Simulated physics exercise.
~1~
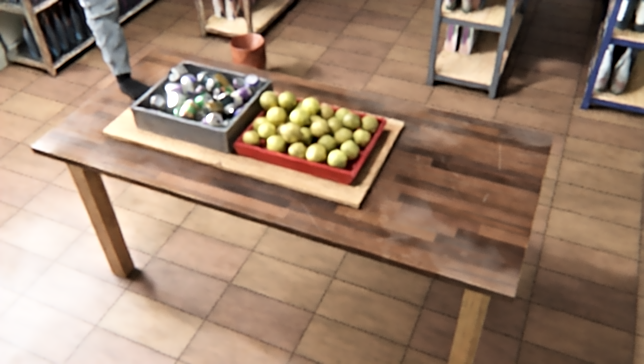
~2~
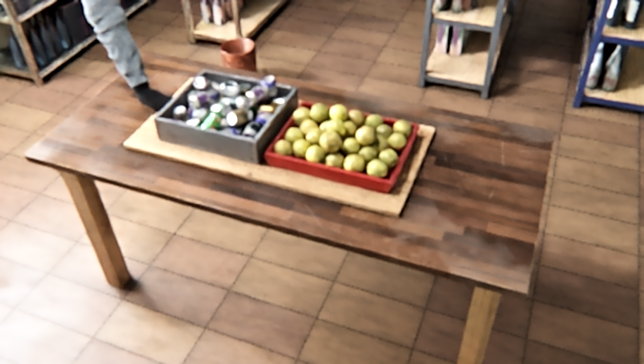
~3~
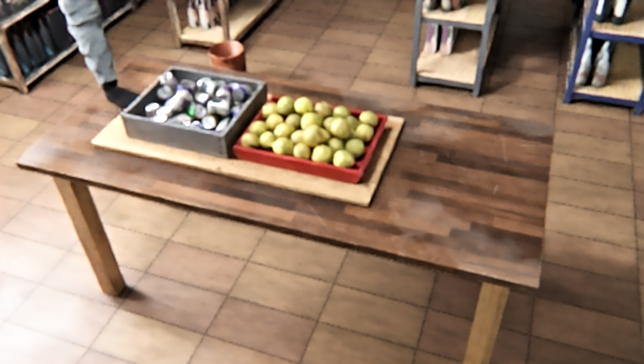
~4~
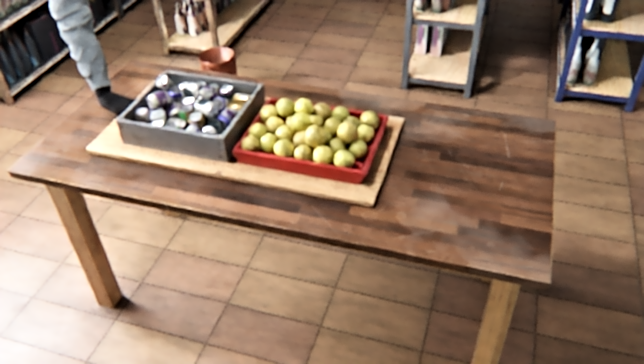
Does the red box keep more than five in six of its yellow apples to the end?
Yes, the red box keeps its yellow apples, losing fewer than one in six. They are still heaped inside it at the end, with none lying on the board or the table.
